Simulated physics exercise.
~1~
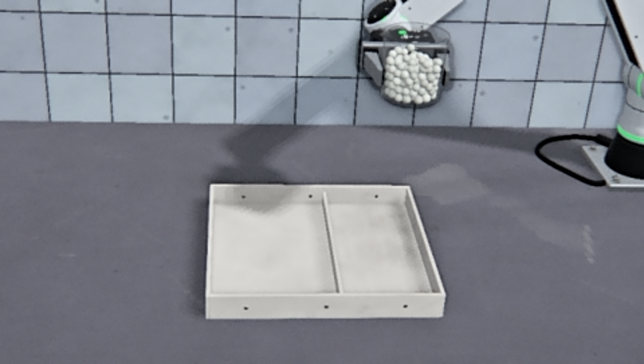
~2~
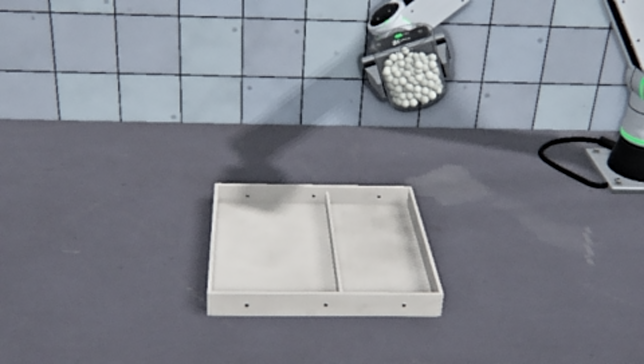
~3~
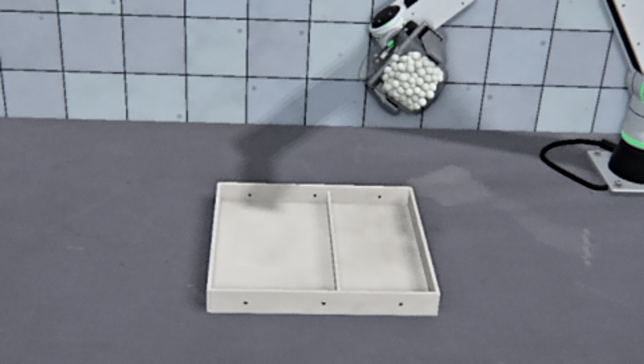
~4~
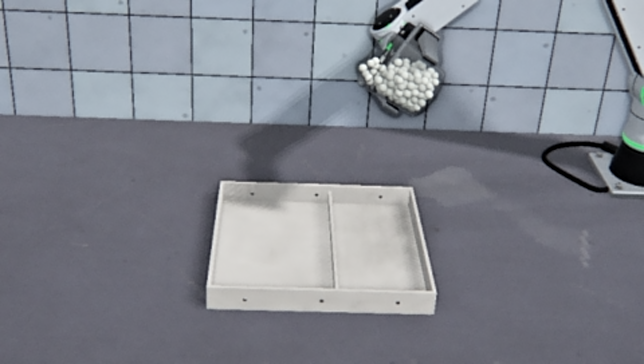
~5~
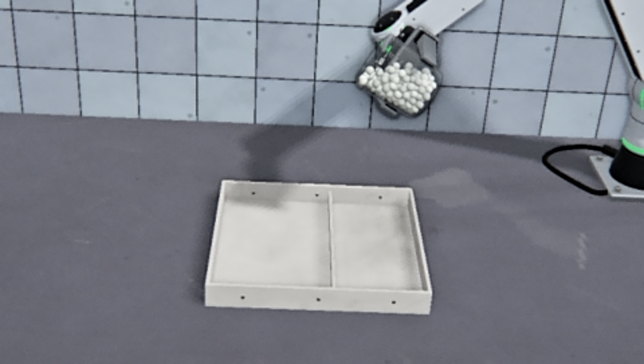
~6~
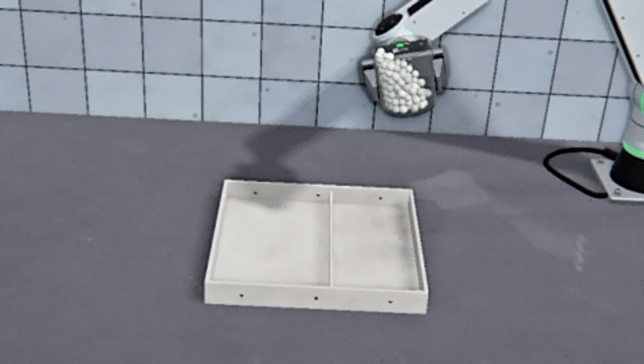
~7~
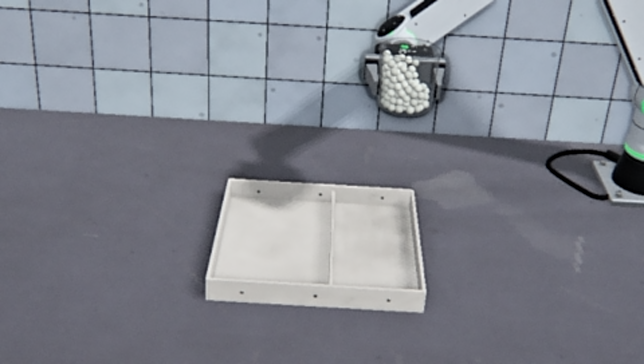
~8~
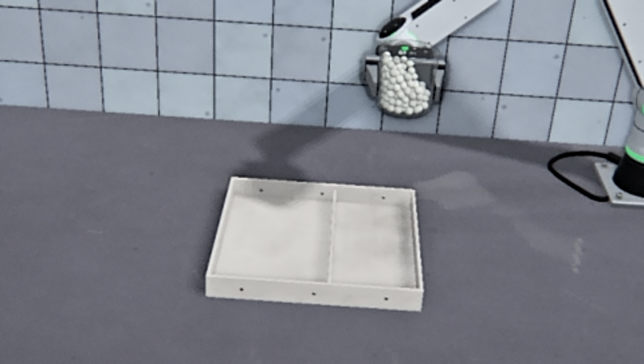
Above a divided tray, a robot arm tilts a tumbler of white beads and levels it.
